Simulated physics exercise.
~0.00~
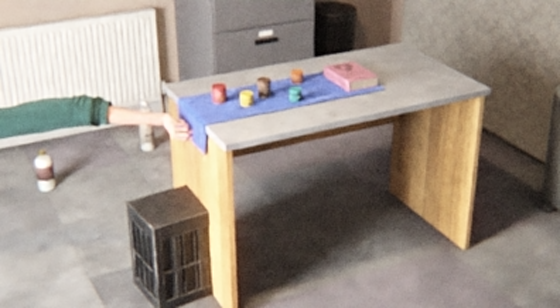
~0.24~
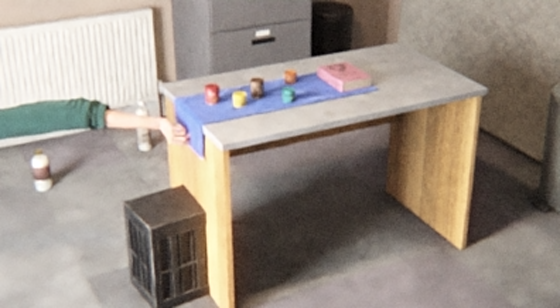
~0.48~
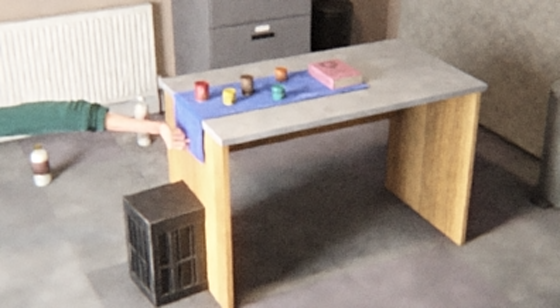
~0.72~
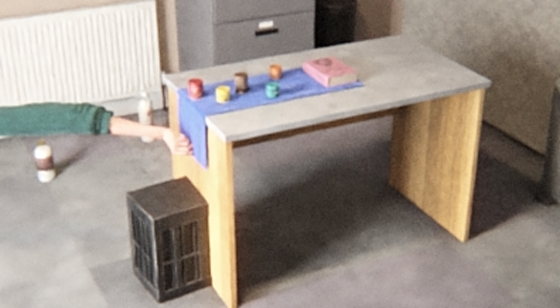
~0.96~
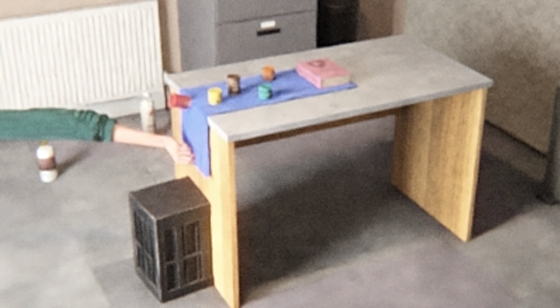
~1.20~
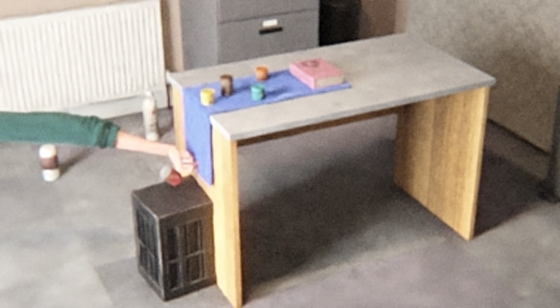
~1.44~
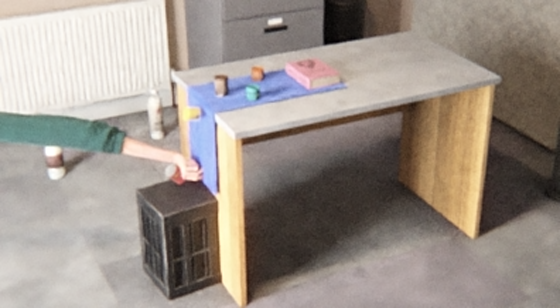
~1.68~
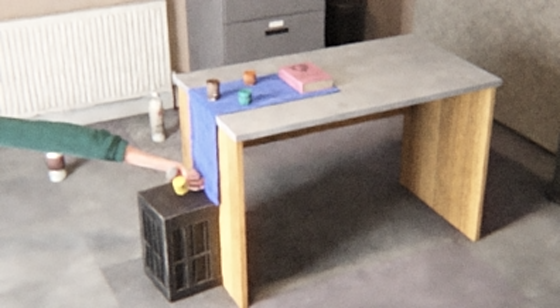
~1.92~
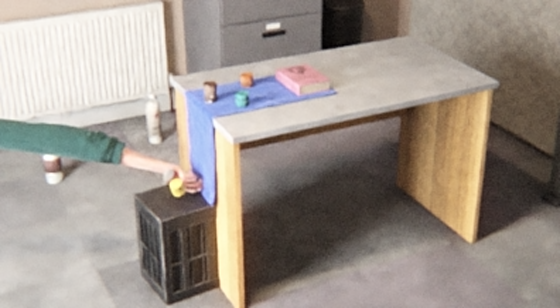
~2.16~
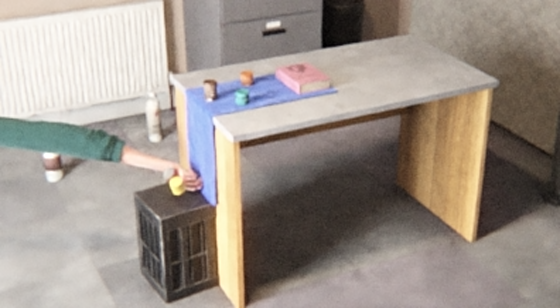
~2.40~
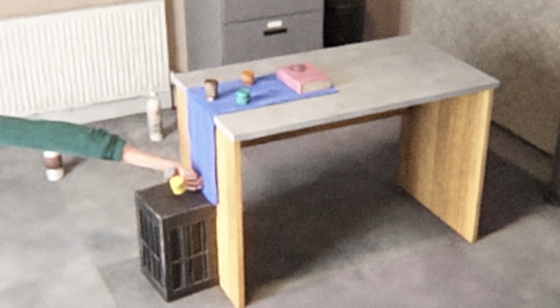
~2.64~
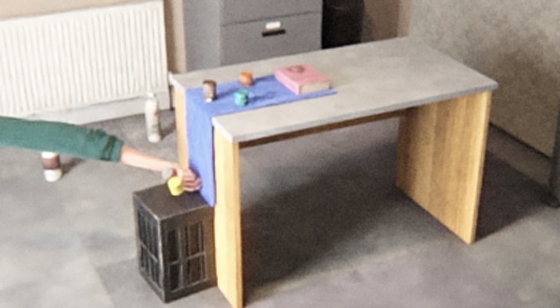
In a room with a pale radiator, a green-sleeved arm slowly pulled a blue cloth leftward off a table, dropping a red can and then a yellow pot by the black crate, while the other small containers and pink box stayed on top.
